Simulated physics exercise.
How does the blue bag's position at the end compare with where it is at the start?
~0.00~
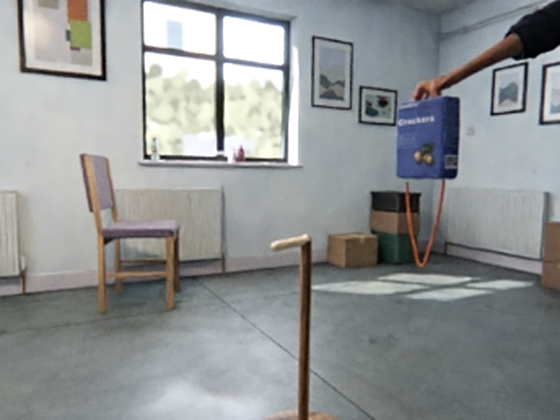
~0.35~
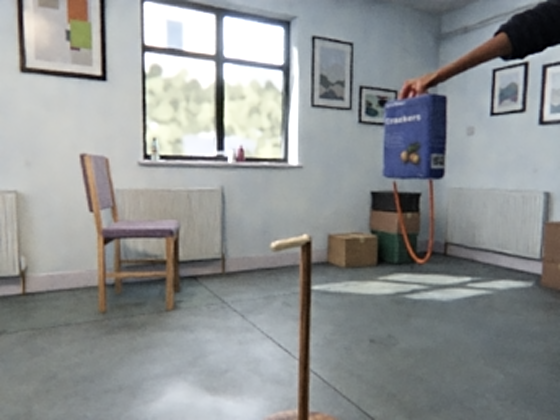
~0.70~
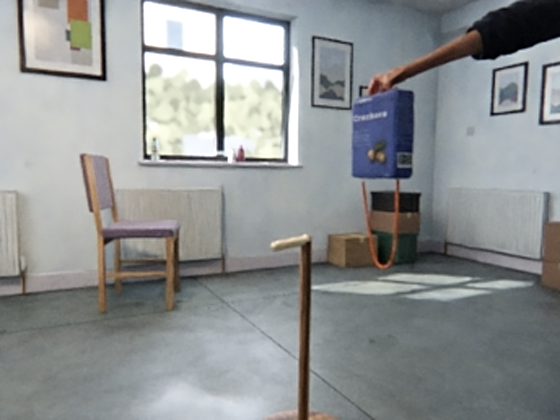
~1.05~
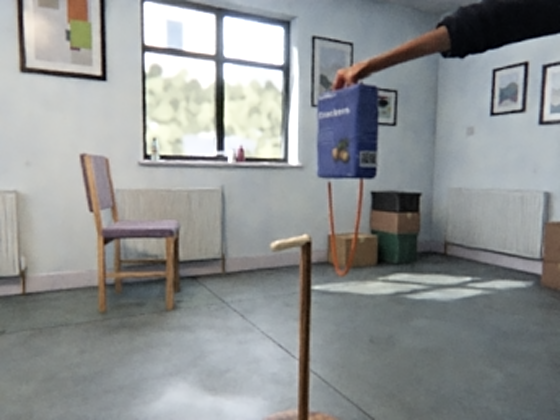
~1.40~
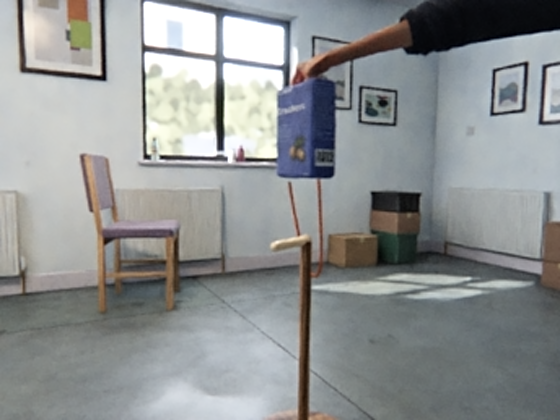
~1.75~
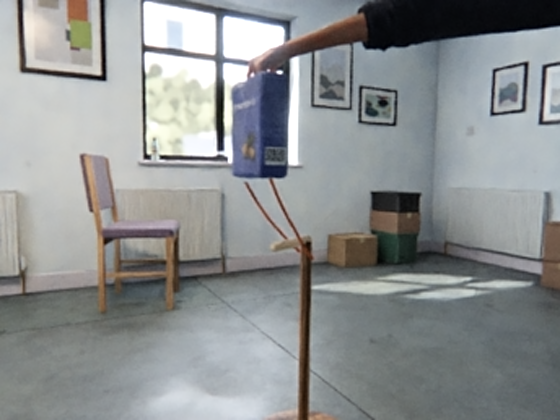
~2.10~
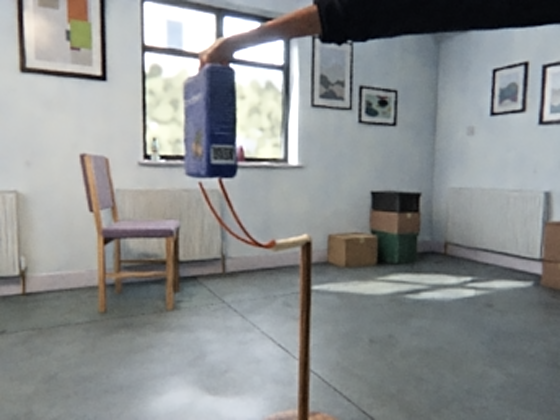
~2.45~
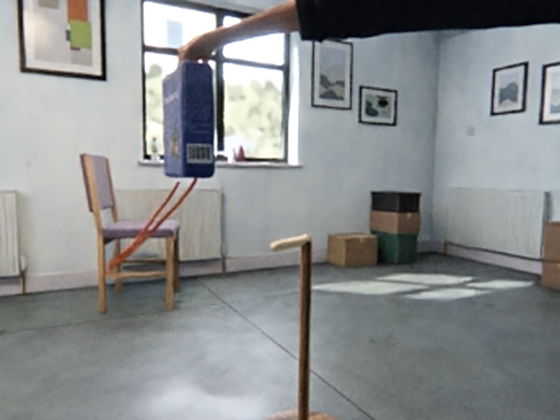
At the start the blue bag is on the right side of the room, above the stacked boxes. By the end it is left of the wooden post, in front of the window and near the chair.
